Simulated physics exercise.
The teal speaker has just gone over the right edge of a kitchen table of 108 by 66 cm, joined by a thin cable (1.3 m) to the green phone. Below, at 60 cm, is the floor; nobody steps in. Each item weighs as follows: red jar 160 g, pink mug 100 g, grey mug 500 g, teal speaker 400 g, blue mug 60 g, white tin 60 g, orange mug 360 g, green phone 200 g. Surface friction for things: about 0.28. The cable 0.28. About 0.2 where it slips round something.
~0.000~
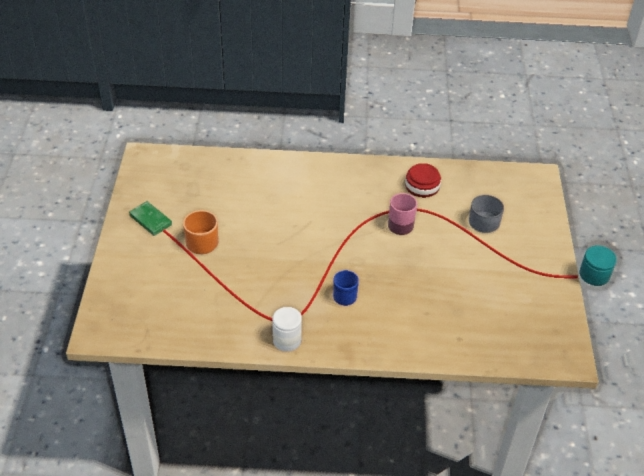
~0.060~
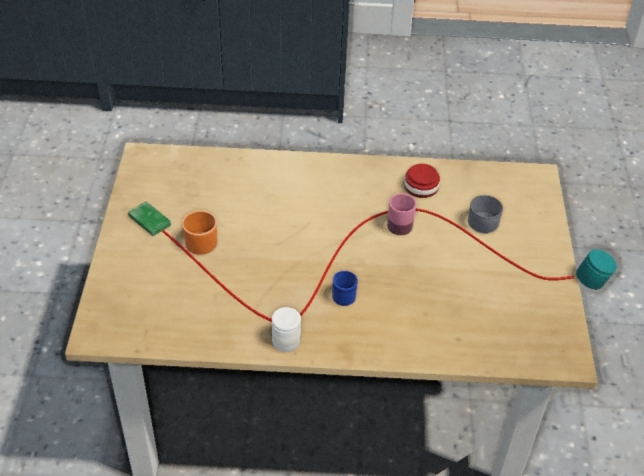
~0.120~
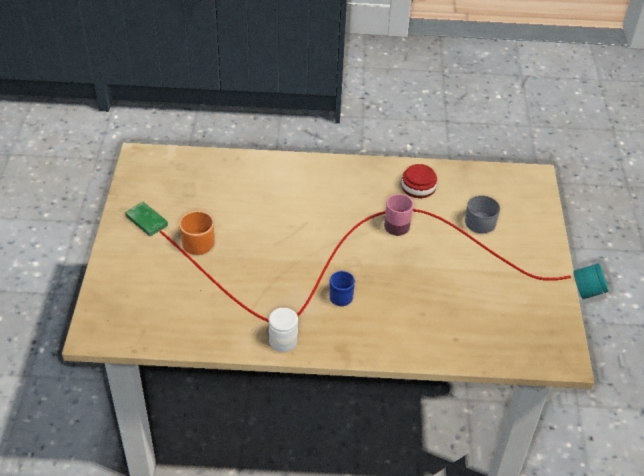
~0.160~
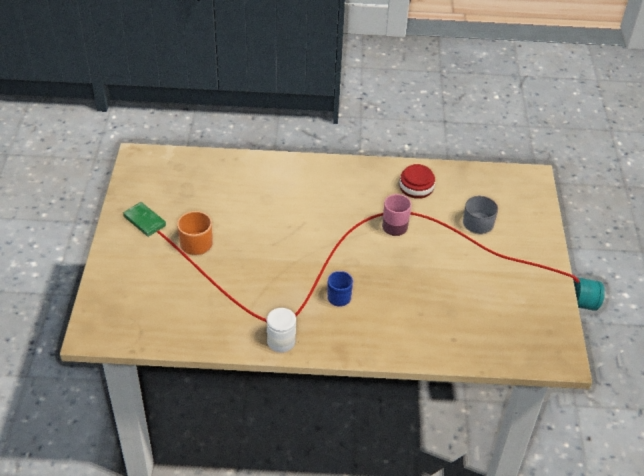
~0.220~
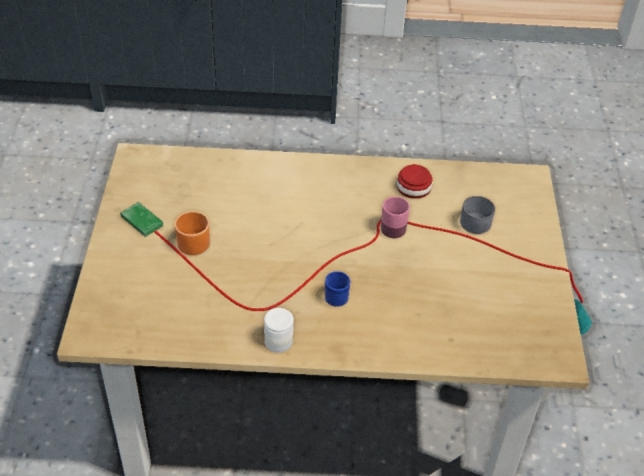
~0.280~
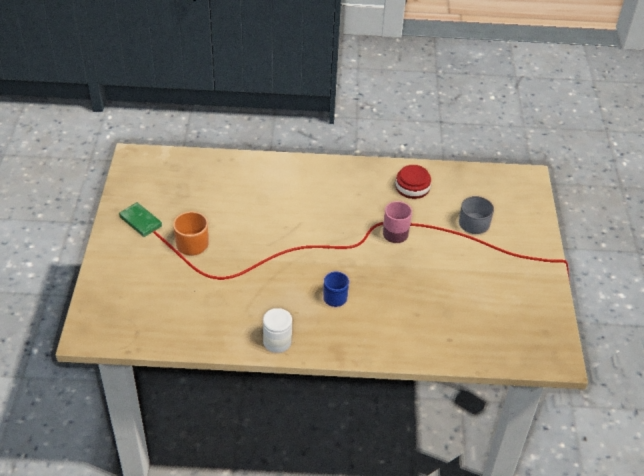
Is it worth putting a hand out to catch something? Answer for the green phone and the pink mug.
Per item: Green phone - no, leave it; pink mug - yes, catch it.
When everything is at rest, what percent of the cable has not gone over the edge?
Around 50 in a hundred parts of its length.
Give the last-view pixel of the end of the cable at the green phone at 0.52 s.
Roughly (228, 257).
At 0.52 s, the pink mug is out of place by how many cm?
Pink mug: 25 centimetres.
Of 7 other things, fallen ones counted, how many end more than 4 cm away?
Counting them up, I get 3.
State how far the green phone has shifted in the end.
The green phone ends up about 50 cm from its start.
At 0.5 s, the cable's tail end at (228, 257); pink mug 24 cm off its start, green phone 21 cm off its start, orange mug 11 cm off its start.
At 0.7 s, the cable's tail end at (288, 284); green phone 42 cm off its start, pink mug 39 cm off its start, orange mug 14 cm off its start.
At 1.0 s, the cable's tail end at (311, 299); green phone 49 cm off its start at (320, 312), pink mug 43 cm off its start at (436, 375), orange mug 14 cm off its start at (228, 187).
At 1.2 s, the cable's tail end at (311, 299); pink mug over the edge, green phone 49 cm off its start, orange mug 14 cm off its start.
At 2.4 s, the cable's tail end at (311, 299); pink mug over the edge, green phone 49 cm off its start at (320, 312), orange mug 14 cm off its start at (228, 187), teal speaker over the edge.
